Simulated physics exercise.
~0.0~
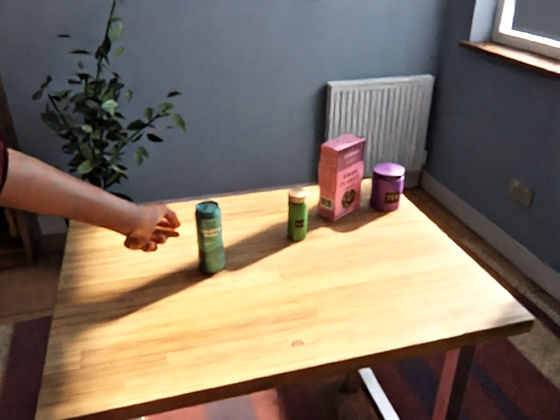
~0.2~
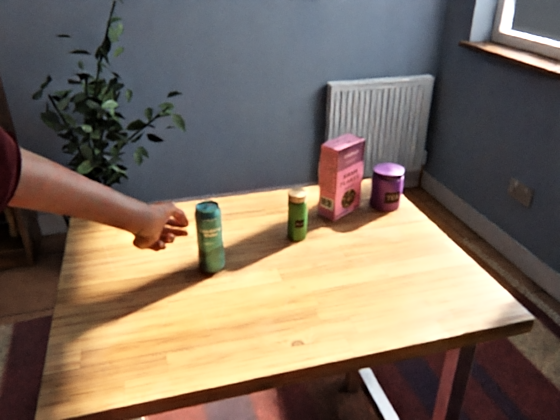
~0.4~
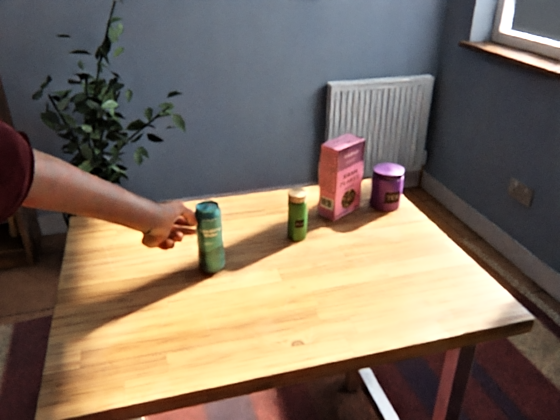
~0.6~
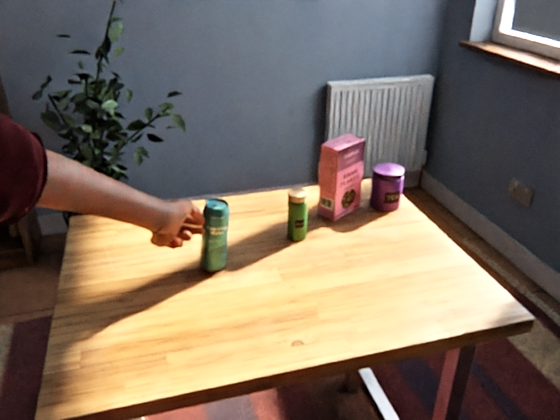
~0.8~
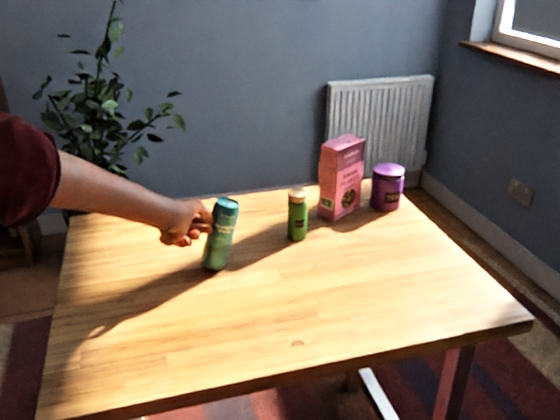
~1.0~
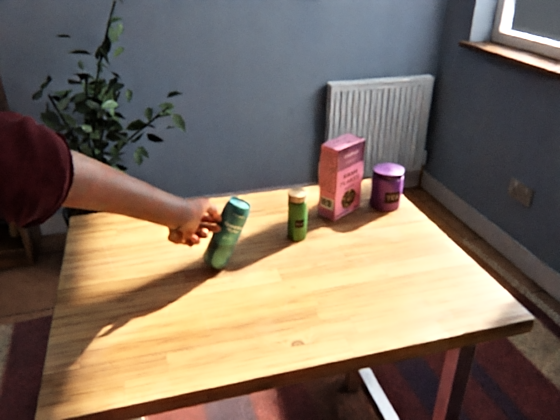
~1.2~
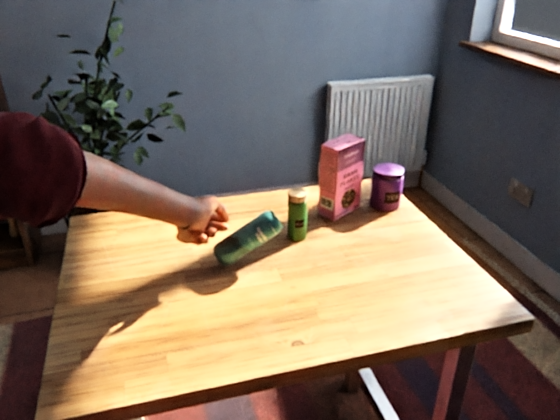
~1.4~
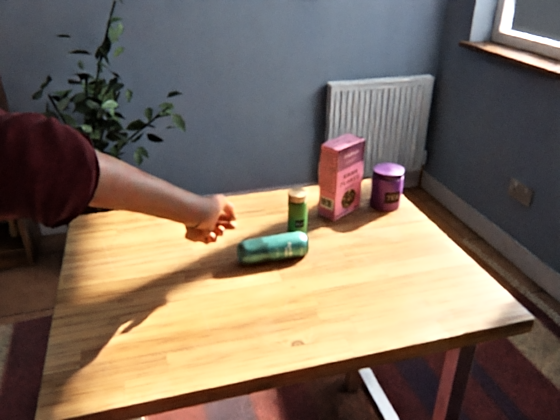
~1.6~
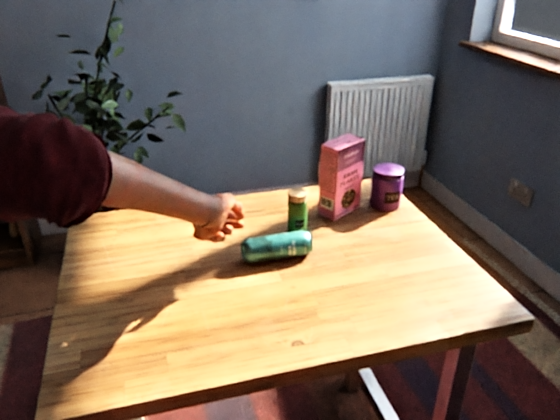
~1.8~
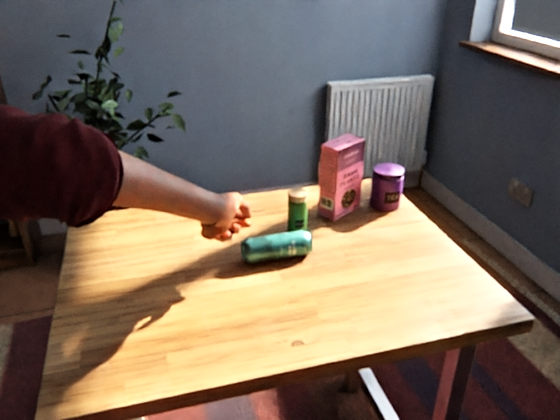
A hand reaches in from the left across a wooden table and pushes a turquoise can, which leans right, topples and comes to rest on its side by a green shaker, while the shaker, a pink packet and a purple jar stay standing.
